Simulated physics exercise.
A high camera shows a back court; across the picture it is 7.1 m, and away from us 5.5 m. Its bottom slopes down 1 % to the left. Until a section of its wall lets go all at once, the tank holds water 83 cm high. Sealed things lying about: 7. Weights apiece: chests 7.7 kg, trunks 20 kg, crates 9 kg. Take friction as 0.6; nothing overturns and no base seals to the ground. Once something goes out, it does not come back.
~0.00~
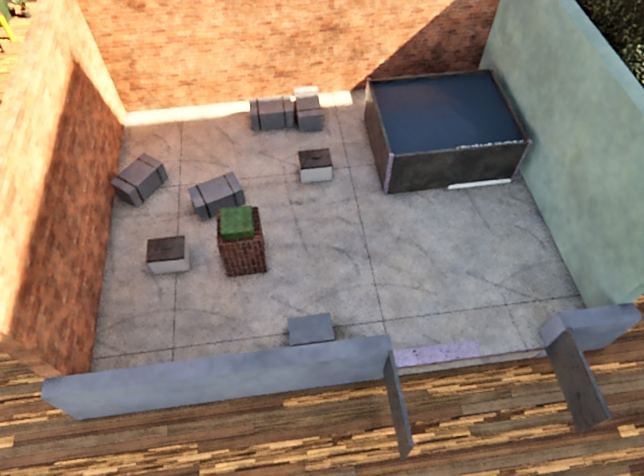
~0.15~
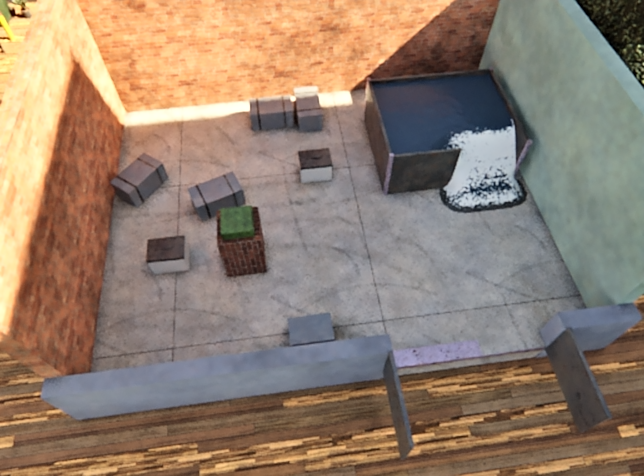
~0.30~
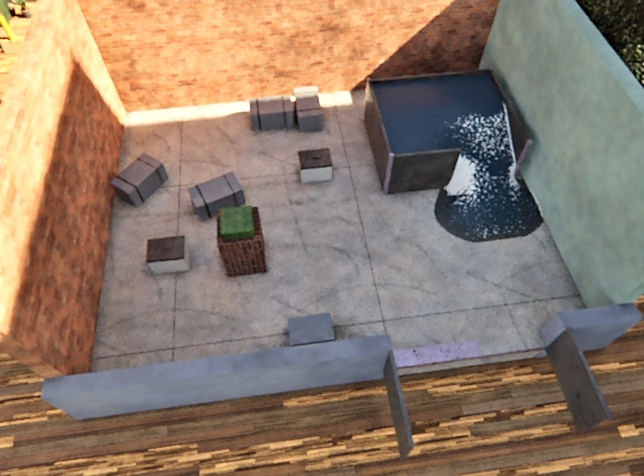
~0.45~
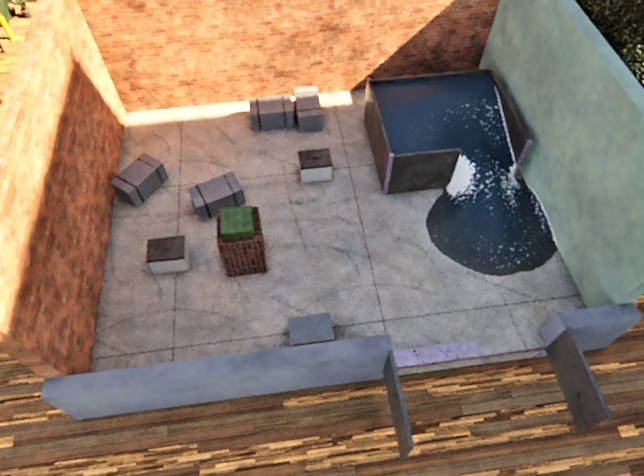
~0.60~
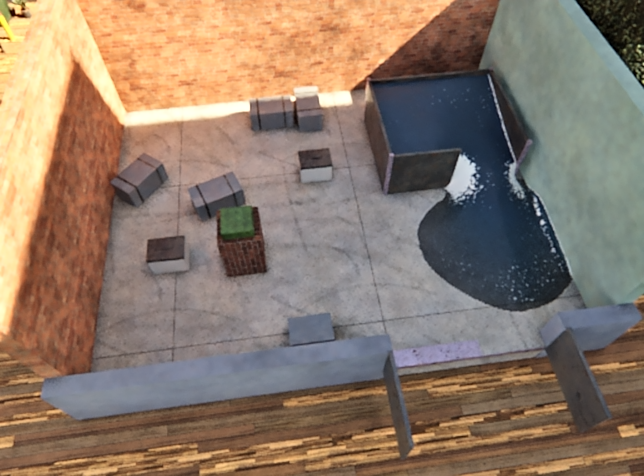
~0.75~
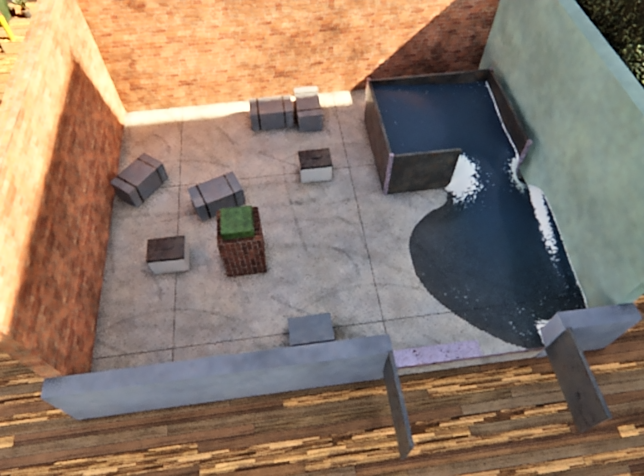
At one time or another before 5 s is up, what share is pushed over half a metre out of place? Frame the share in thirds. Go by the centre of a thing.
The share ends up short of one third.
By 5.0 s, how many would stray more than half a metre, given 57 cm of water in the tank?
In that case the number is 1.
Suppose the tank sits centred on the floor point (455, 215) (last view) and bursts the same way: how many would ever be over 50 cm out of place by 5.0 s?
The count would be 1.
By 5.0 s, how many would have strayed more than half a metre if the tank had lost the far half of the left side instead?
In that case the number is 7.
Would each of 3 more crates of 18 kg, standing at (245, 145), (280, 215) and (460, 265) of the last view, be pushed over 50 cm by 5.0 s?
One after another they come out inside the limit, inside the limit, above it.
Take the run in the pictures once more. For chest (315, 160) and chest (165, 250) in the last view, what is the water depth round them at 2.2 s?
0 and 0 cm.
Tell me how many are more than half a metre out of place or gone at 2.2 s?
Tally: 0.
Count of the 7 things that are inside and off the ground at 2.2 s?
At that moment it comes to 0.
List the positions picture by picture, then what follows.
The first frame shows a chest at (166, 248), on the bottom; a trunk at (137, 172), on the bottom; 4.0 m2 under water; 0 of 7 have shifted.
The second frame shows a chest at (166, 248), on the bottom; a trunk at (137, 172) rests on the ground; 4.8 m2 under water; 0 of 7 have shifted.
The third frame shows a chest at (166, 248), on the bottom; a trunk at (137, 172), on the bottom; 5.8 m2 under water; 0 of 7 have shifted.
The fourth frame shows a chest at (166, 248), on the bottom; a trunk at (137, 172) rests on the ground; 7.0 m2 under water; 0 of 7 have shifted.
The fifth frame shows a chest at (166, 248) rests on the ground; a trunk at (137, 172) rests on the ground; 8.2 m2 under water; 0 of 7 have shifted.
The sixth frame shows a chest at (166, 248), on the bottom; a trunk at (137, 172) rests on the ground; 9.5 m2 under water; 0 of 7 have shifted.
After 1.1 s 0 of 7 are over 50 cm from their spots; 0 afloat.
After 2.2 s 0 of 7 are over 50 cm from their spots; 0 afloat.
After 3.5 s 1 of 7 are over 50 cm from their spots; 0 afloat.
After 5.0 s 1 of 7 are over 50 cm from their spots, and 1 have been at some point; 0 afloat.
